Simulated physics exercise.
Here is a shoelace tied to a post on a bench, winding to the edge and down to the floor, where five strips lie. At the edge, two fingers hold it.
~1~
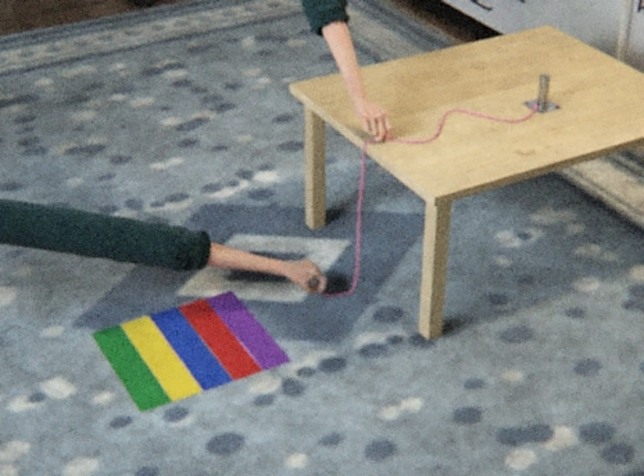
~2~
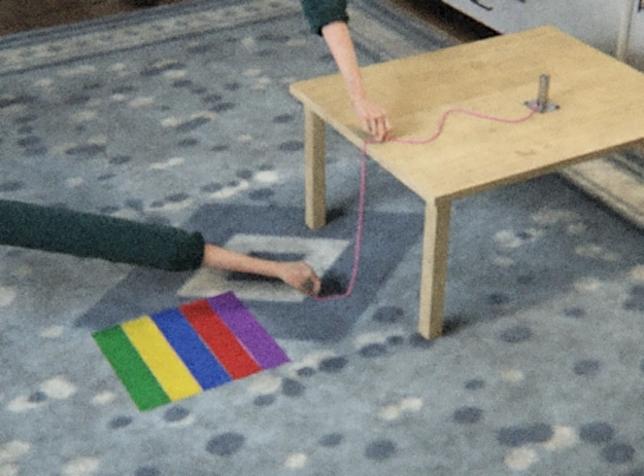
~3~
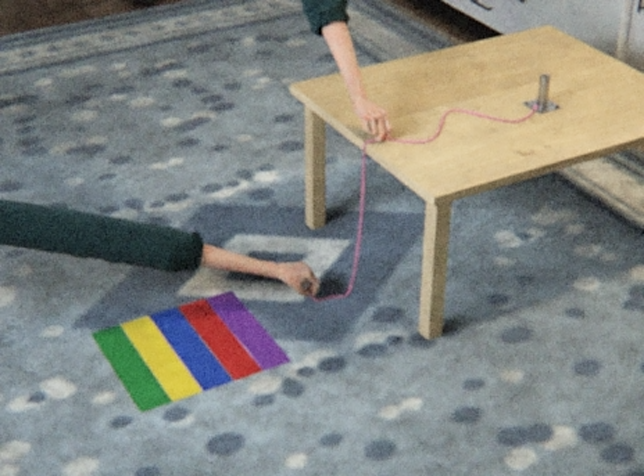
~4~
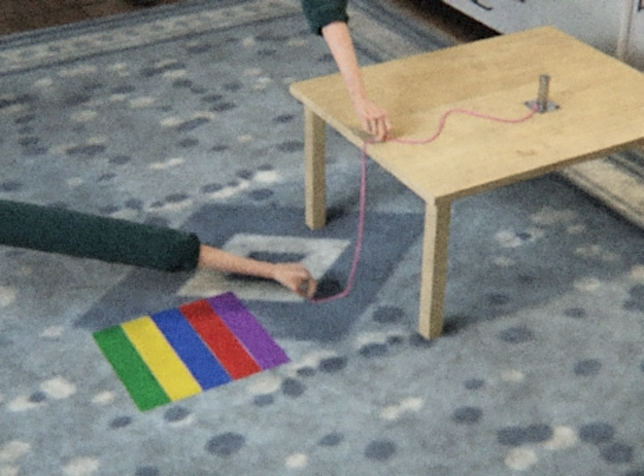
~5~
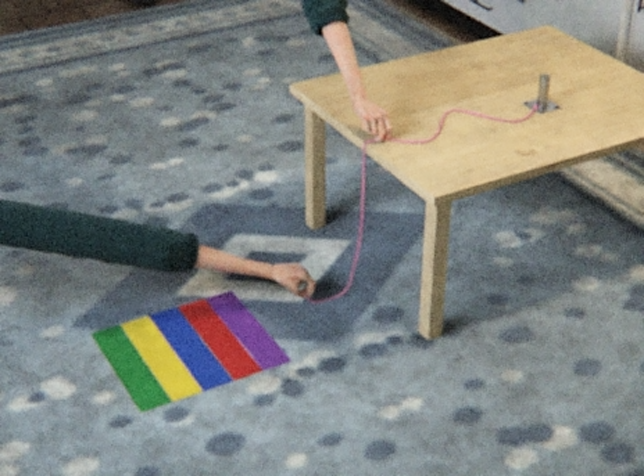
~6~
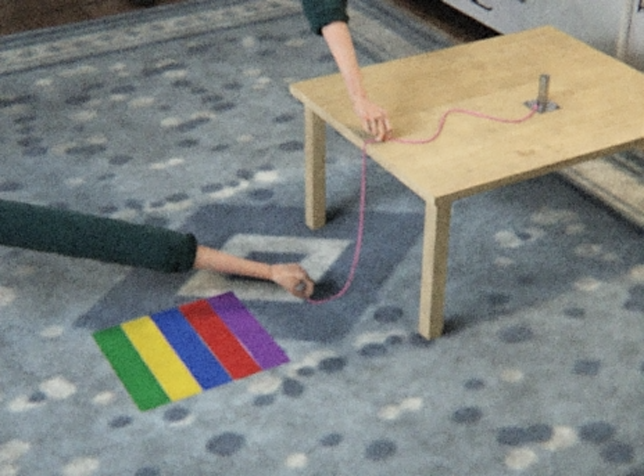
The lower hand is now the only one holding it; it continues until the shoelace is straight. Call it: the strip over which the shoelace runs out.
Yellow.
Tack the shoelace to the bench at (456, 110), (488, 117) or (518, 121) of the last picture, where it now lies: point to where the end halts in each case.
First try (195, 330), second try (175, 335), third try (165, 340).
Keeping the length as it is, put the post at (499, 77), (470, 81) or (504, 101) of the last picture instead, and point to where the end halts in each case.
The first try gives (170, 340), the second (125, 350) and the third (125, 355).
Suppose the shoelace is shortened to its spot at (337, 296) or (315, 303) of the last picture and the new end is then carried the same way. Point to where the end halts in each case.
Case by case: (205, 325), then (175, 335).
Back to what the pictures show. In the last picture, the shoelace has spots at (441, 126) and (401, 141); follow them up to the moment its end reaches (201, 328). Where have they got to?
The first goes to (406, 134), the other to (360, 164).
Soon after, end near (201, 328); over red.
Then, end near (173, 337); over blue.
At full stretch, end near (156, 342); over yellow. It gets as far as the yellow strip.
